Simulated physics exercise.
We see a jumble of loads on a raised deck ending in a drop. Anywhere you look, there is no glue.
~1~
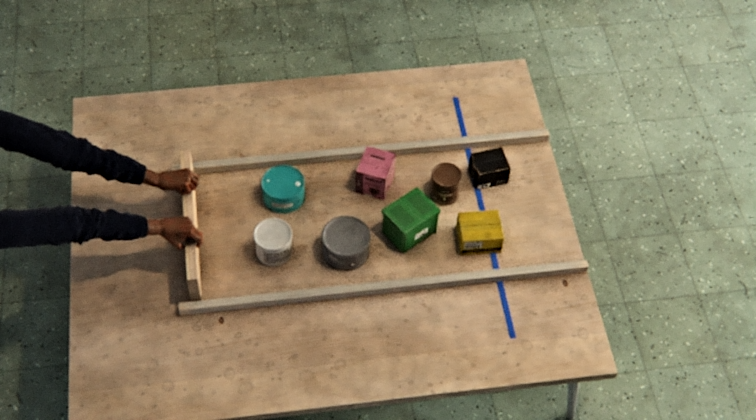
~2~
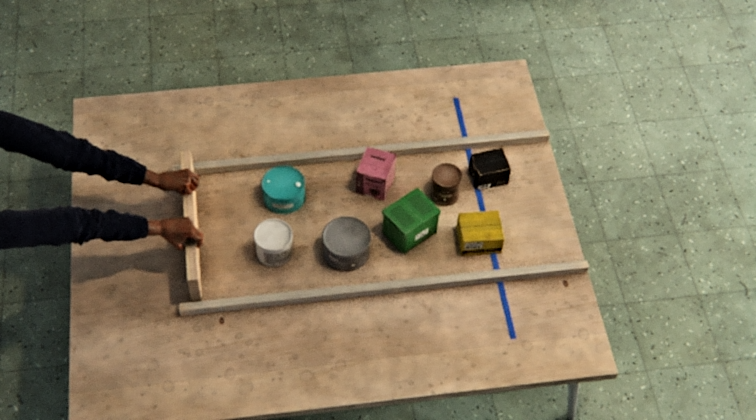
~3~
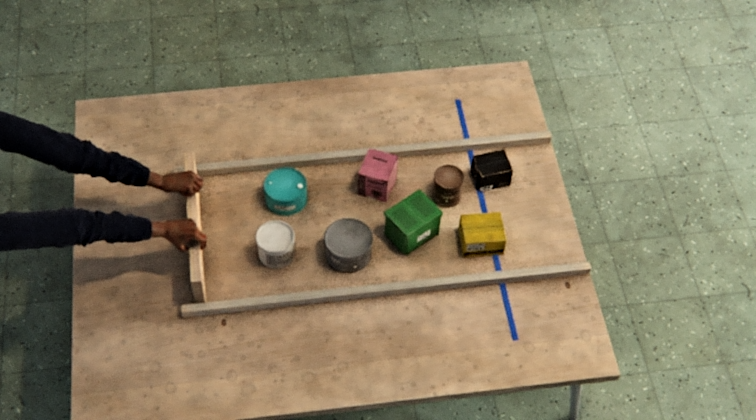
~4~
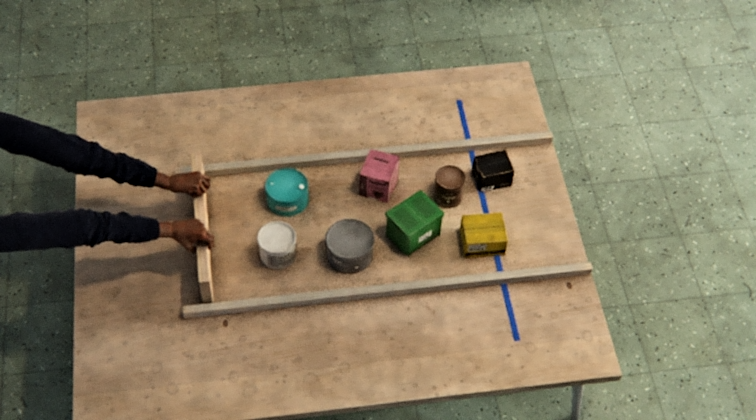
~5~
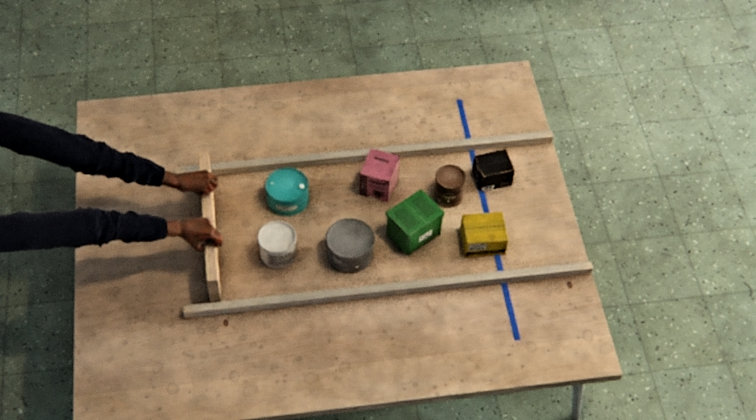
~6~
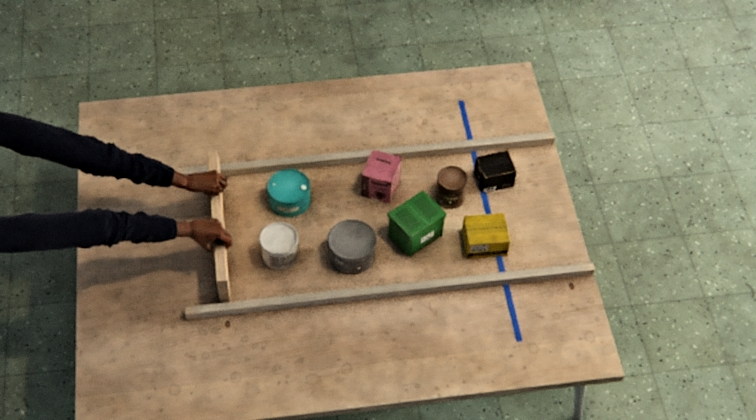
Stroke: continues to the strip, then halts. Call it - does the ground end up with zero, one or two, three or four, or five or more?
The ground ends up with one or two.
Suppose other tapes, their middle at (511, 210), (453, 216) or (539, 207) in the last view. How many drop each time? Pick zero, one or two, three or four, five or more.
Taking them in turn, either one or two; none at all; 5 or more.
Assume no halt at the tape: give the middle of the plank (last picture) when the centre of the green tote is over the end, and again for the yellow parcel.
The middle is at (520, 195) when it's the green tote, and at (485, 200) when it's the yellow parcel.
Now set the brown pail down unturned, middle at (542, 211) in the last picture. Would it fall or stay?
It drops over the edge from there.
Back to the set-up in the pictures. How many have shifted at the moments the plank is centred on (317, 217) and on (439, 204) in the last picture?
I count 4 first and 8 after.
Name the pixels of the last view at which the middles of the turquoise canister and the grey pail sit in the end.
Okay, so first (502, 174), and next (543, 245).
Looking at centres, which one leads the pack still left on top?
That one's the yellow parcel.
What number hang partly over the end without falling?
As for overhanging, the count is 1.
A little later, none off yet; black box at rest near (495, 172); yellow parcel at rest near (486, 236); brown pail at rest near (451, 188).
Next, none off yet; black box at rest near (495, 172); yellow parcel at rest near (487, 236); brown pail at rest near (452, 185).
Later still, none off yet; black box shifted about its own width near (521, 165); yellow parcel shifted about its own width near (540, 235); brown pail shifted well along near (501, 180).
When it is over, the number that fall off is one or two; down, black box.
